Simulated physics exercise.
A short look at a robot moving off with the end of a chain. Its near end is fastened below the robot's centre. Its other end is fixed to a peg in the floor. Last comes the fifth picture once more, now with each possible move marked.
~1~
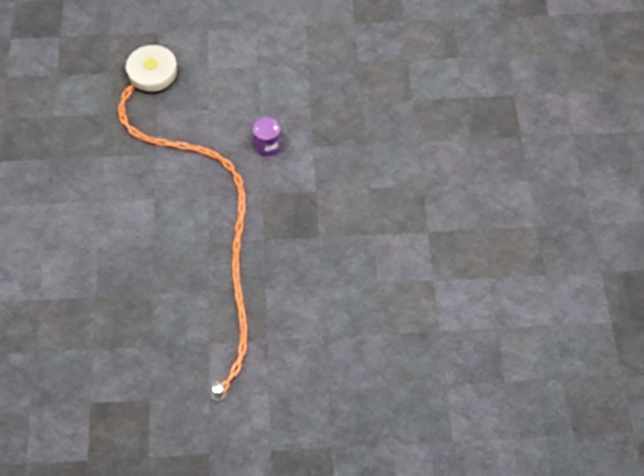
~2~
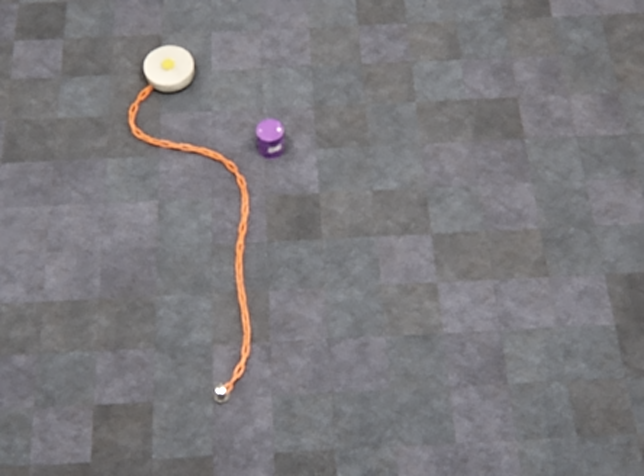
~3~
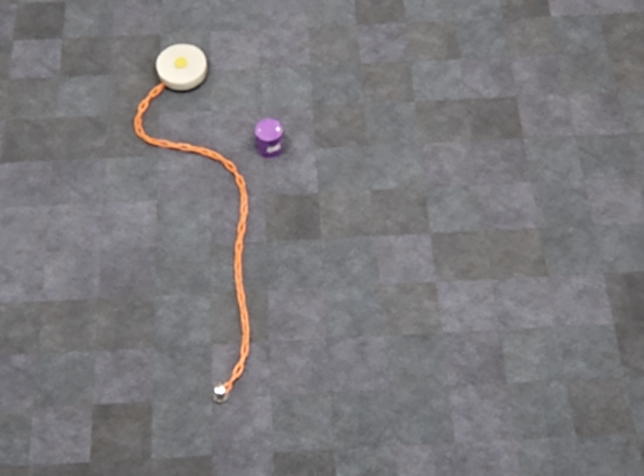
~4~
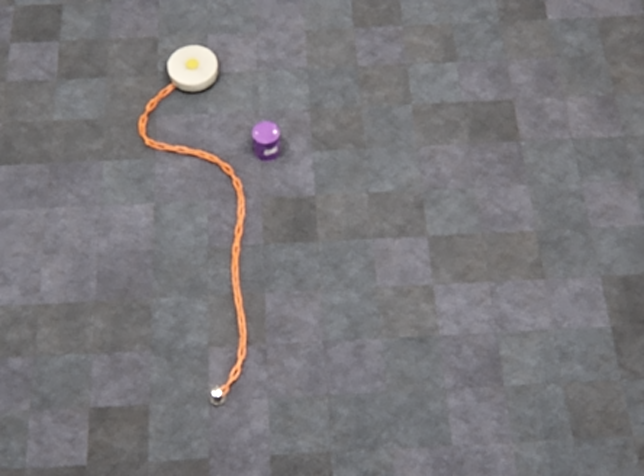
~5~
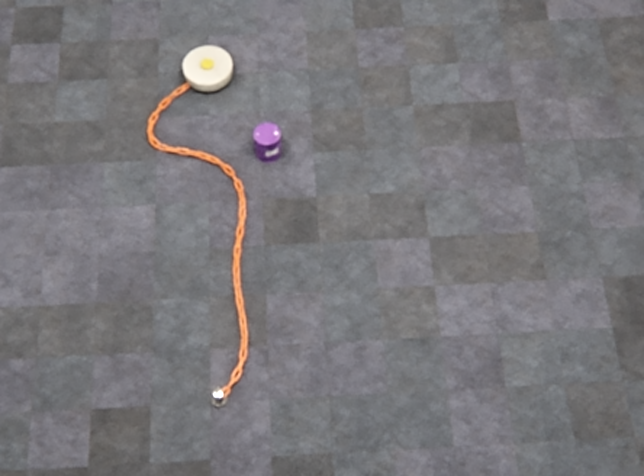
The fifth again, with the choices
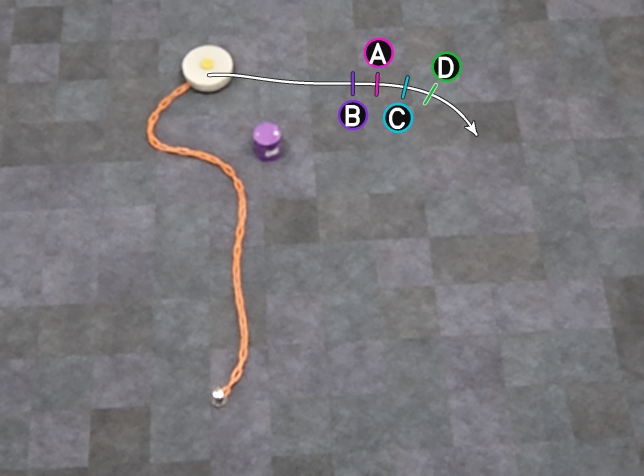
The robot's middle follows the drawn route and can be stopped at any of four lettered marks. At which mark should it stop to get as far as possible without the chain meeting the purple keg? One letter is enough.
It can go as far as A.
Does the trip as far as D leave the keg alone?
For that mark, no.
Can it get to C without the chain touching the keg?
For that mark, no.
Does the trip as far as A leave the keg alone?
Yes.
On the marked copy, A at (377, 84); B at (353, 84); C at (405, 87); D at (430, 94); the route from (209, 75) via (353, 84) to (477, 135).
Taking A. A third of the way, robot (266, 74), middle of the chain (242, 196).
Two thirds of the way, robot (327, 78), middle of the chain (242, 196).
When it is over, robot (377, 79), middle of the chain (242, 196); nothing has been touched.
As for the rest, B is safe but short; C brings the chain against the keg; D brings the chain against the keg.
